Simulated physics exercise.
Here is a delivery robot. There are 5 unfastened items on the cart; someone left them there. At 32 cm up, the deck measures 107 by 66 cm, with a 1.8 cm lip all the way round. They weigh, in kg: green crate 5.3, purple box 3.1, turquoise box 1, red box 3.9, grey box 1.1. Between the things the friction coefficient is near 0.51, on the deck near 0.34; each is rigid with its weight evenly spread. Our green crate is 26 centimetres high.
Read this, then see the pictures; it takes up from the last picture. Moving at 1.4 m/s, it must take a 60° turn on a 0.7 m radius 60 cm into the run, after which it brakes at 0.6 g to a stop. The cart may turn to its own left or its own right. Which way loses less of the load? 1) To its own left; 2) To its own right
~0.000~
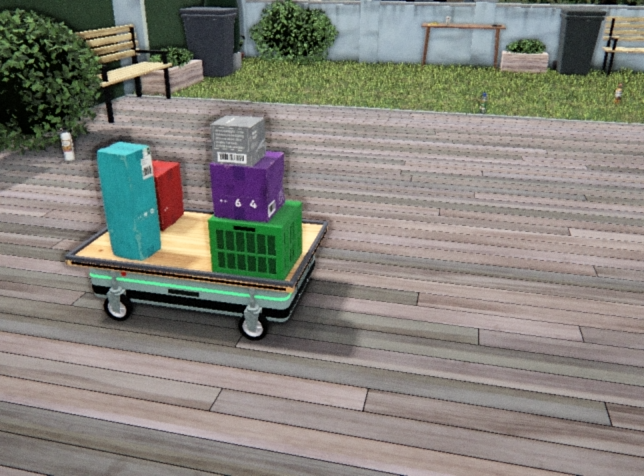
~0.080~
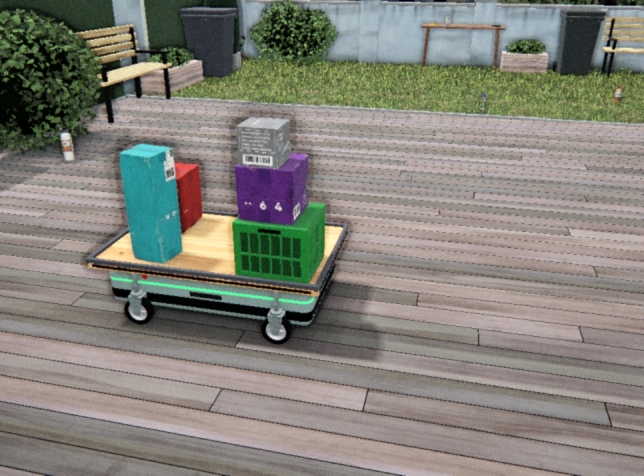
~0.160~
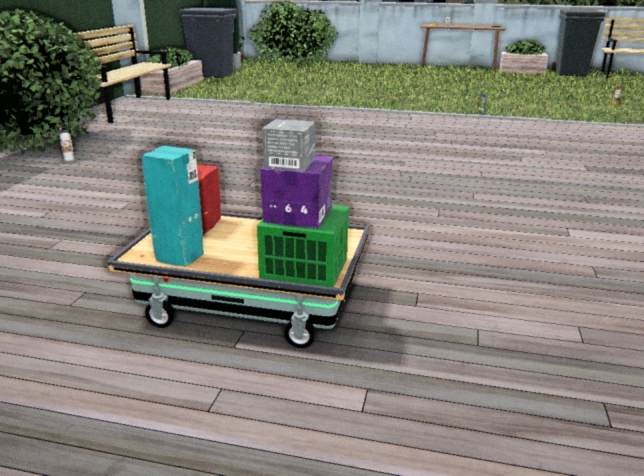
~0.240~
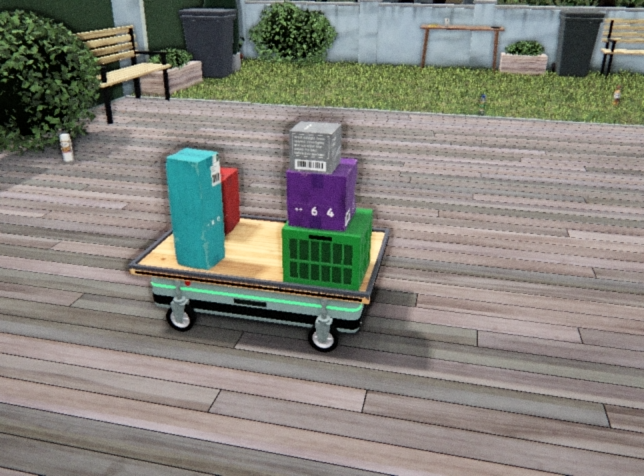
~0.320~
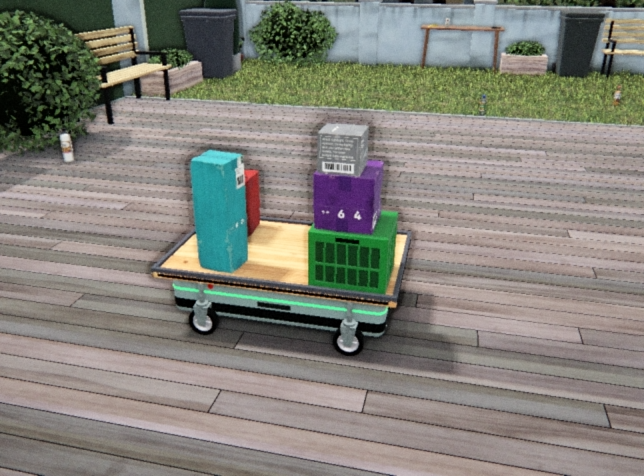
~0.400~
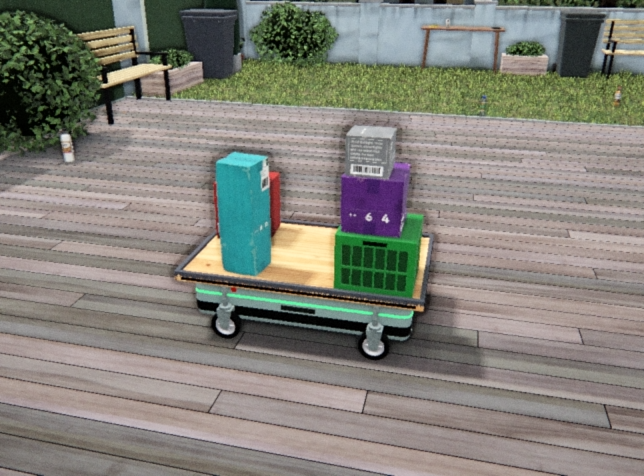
The answer is 2.
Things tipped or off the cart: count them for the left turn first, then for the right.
Results - left: 3, right: 0.
Turning left. At 0.70 s, 98 cm covered, turned 19°; purple box slid 11 cm near (486, 193); grey box slid 14 cm.
After 1.20 s, 168 cm covered, turned 60°; green crate slid 5 cm near (520, 177); turquoise box leaning 13°.
After 1.50 s, 180 cm covered, turned 60°, stopped; green crate slid 6 cm near (528, 172); turquoise box leaning 16°; red box slid 12 cm.
At rest (2.5 s), off the cart, purple box and grey box; tipped over on the cart, turquoise box; not toppled but over 10 cm from the start, red box; the last one in place, give or take 10 cm. In the last view, green crate near (528, 172), purple box near (598, 236).
Turning right instead, nothing is lost, 0 of 5 in all.
